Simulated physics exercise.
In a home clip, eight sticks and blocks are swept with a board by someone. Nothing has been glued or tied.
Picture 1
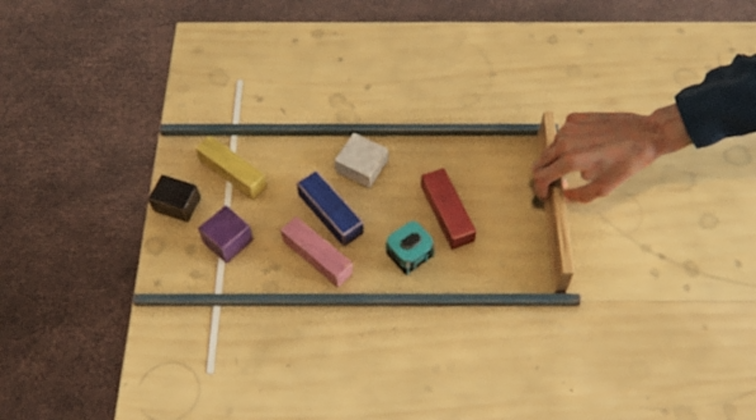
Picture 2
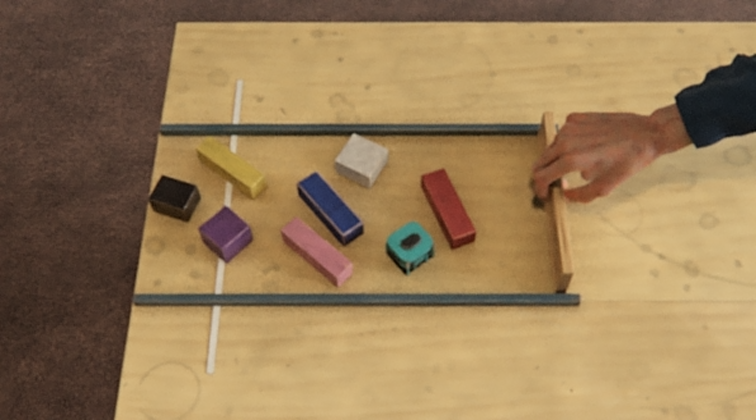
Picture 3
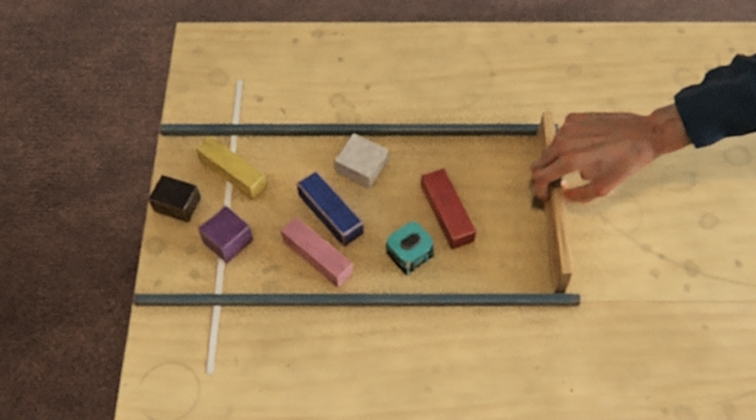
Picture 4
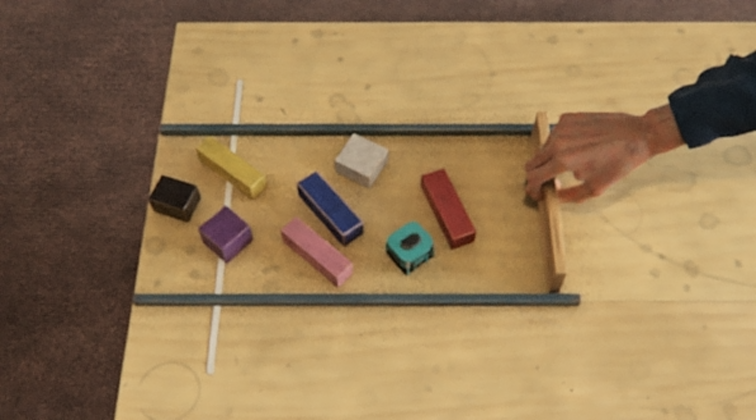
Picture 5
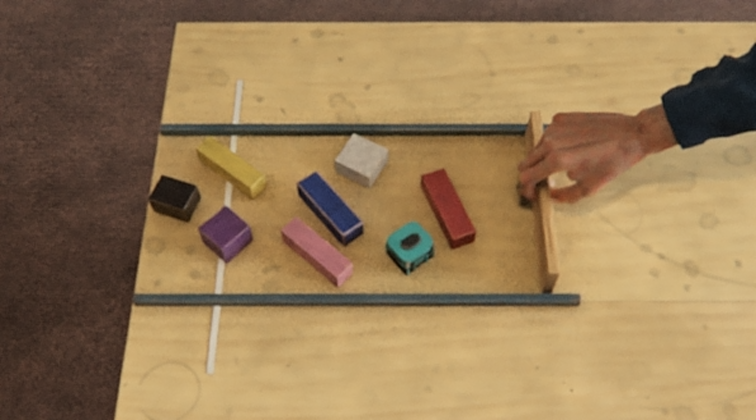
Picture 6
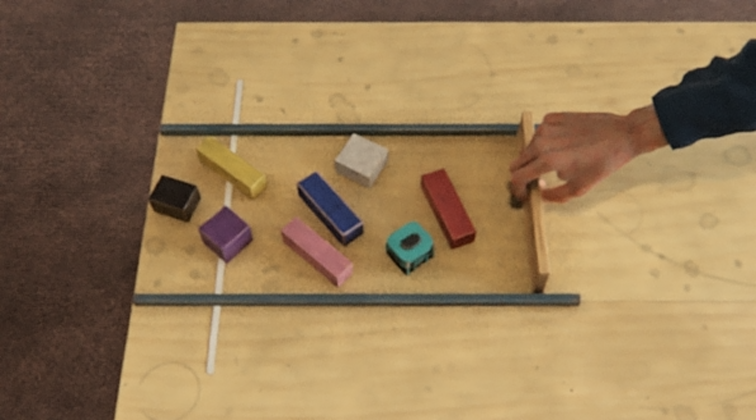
The video shows a hand holding a wooden board upright between two dark rails on a table, then sliding it slightly left toward scattered colored blocks and bars and a teal object, all of which stay still.
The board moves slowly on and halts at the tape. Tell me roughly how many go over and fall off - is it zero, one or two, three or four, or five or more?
The push clears off a single one or two.
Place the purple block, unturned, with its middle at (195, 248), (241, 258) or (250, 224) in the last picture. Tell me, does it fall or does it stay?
Trying each place in order, it drops down, it remains in place and it remains in place.
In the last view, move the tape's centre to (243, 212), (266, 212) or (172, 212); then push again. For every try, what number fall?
In order, the counts are 0, 0 and 5.
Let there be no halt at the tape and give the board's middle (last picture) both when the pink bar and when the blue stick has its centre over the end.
The middle is at (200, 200) when it's the pink bar, and at (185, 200) when it's the blue stick.
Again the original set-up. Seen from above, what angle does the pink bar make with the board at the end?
It measures close to 20 degrees.
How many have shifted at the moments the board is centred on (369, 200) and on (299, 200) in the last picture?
I make it 5 at the first spot and 7 at the other.
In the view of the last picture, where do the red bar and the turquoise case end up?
Red bar: (213, 207); turquoise case: (202, 264).
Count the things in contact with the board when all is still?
The number is 3.
Soon after, none off yet; black block at rest near (175, 199); yellow bar at rest near (231, 168); purple block at rest near (226, 234).
By the end, the number that fall off is one or two; fallen, purple block and black block.
